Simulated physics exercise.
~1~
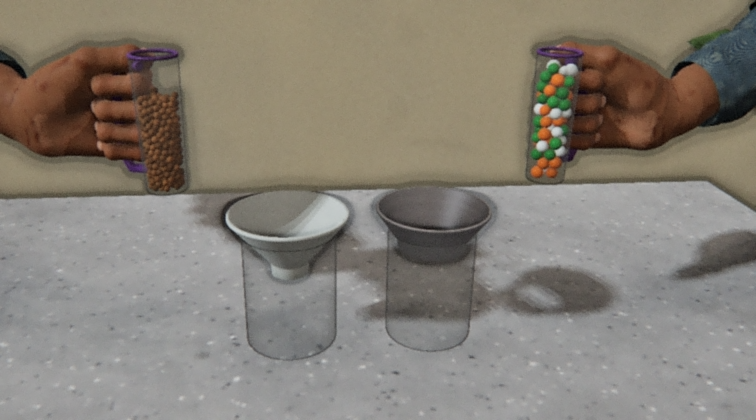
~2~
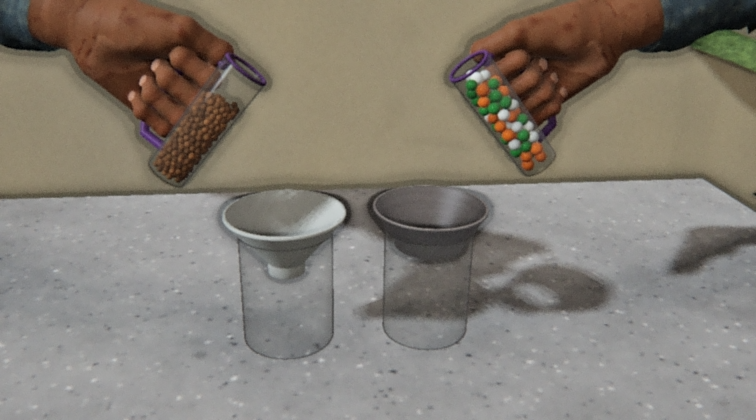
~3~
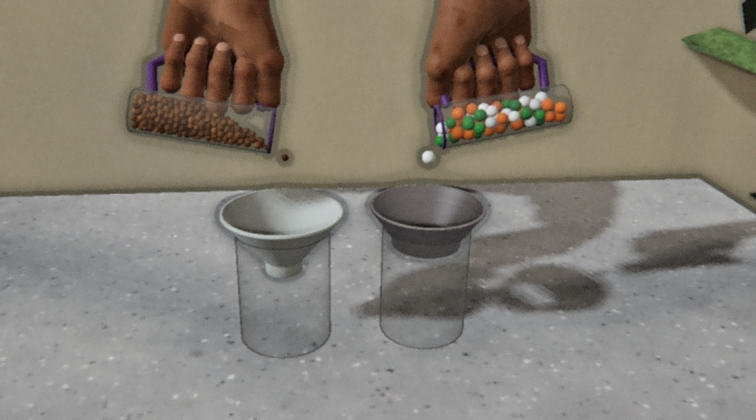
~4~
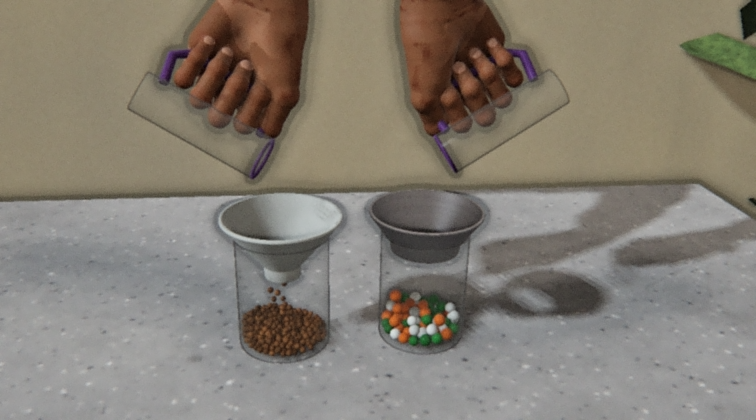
Two hands hold clear cups with purple rims and handles above a speckled grey counter, seen from the front and slightly above by a gently swaying camera. The left cup holds small brown beads, and the right one holds orange, green and white balls. Below them, a pale funnel and a dark grey funnel sit on two clear, empty jars. The hands bring the cups inward and tip them until the first pieces drop out. Finally the cups are emptied, with the coloured balls piled in the right jar and the last few brown beads dropping onto the heap in the left.
